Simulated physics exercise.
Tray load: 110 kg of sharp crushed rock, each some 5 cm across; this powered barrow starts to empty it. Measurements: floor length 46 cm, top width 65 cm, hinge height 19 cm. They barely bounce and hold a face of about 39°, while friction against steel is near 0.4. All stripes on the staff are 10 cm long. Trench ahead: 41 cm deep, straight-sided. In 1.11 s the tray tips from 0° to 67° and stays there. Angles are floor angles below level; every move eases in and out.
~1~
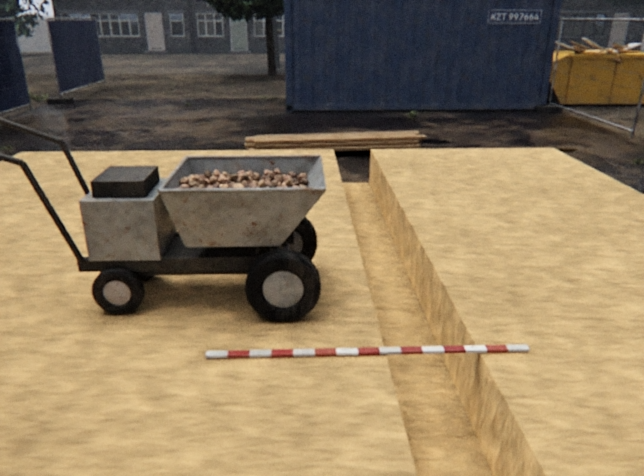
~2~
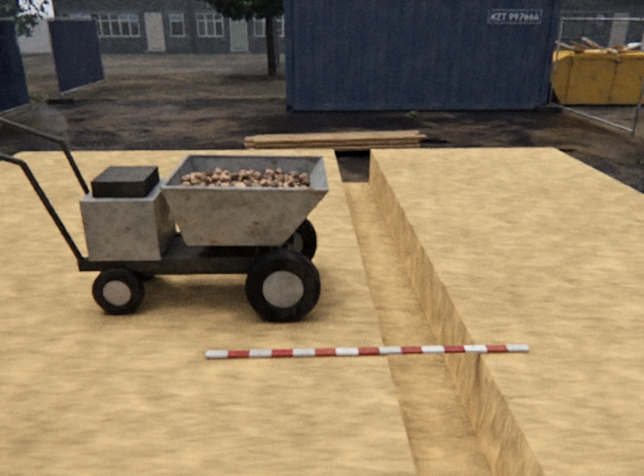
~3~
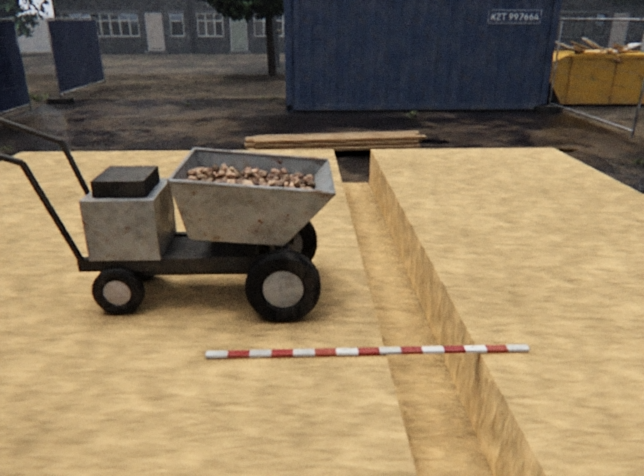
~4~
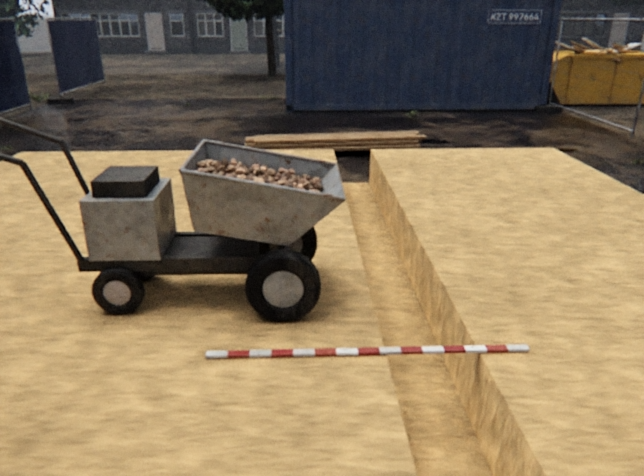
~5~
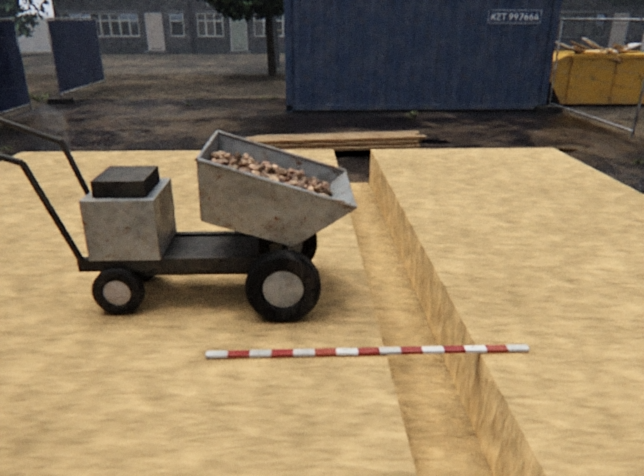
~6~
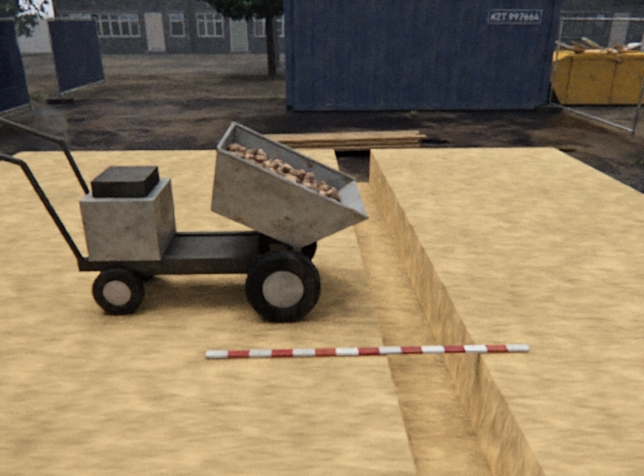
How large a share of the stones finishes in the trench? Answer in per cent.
A share of about 58 per cent.
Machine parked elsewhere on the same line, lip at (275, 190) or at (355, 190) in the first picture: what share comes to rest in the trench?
First spot about 40, second spot about 50 per cent.
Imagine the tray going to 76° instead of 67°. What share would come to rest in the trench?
Then about 100 per cent.
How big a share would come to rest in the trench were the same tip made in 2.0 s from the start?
In that case some 60 per cent.
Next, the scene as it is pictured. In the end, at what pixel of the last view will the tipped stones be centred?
Centre estimate: Around (413, 344).
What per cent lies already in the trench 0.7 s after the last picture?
Some 10 per cent of the load by that point.
Then, 0.4 s after the last picture the floor is at 56°, 100 % in the tray; the foremost stones are at (372, 239).
Then, 0.7 s after the last picture the floor is at 67°, 90 % in the tray, 10 % in the trench; the foremost stones are at (444, 348).
Then, 1.1 s after the last picture the floor is at 67°, 66 % in the tray, 33 % in the trench; the foremost stones are at (455, 324).
Then, 3.0 s after the last picture the floor is at 67°, 41 % in the tray, 58 % in the trench; the foremost stones are at (460, 327).
